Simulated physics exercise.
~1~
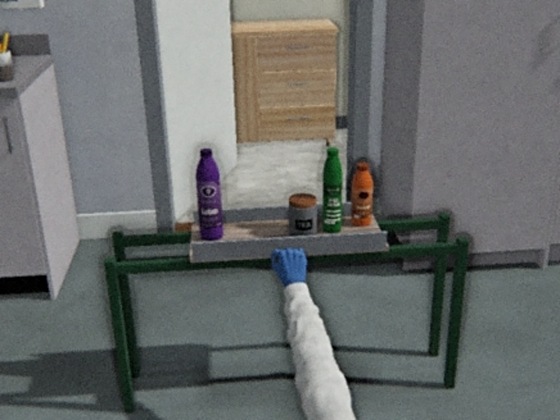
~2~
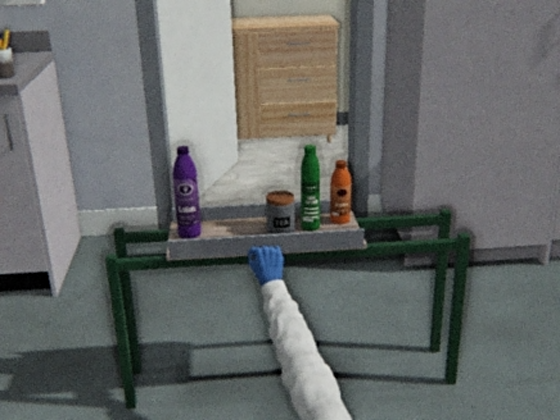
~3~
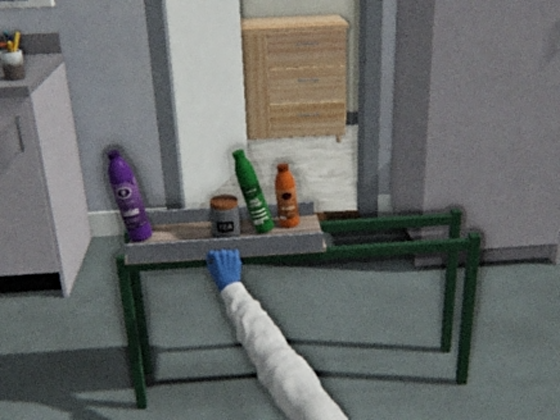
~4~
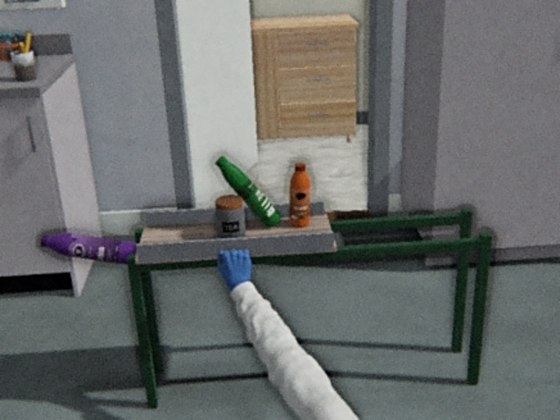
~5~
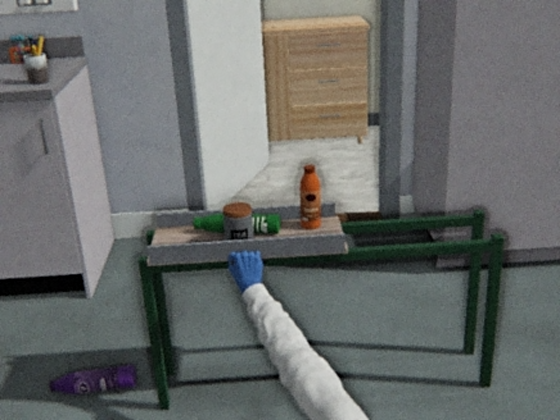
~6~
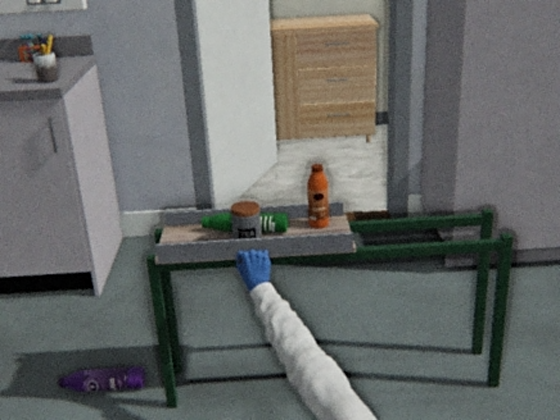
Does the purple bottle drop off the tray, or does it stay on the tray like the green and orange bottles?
The purple bottle drops off the left end and ends up lying on the floor. The green and orange bottles both stay on the tray, the green one on its side.
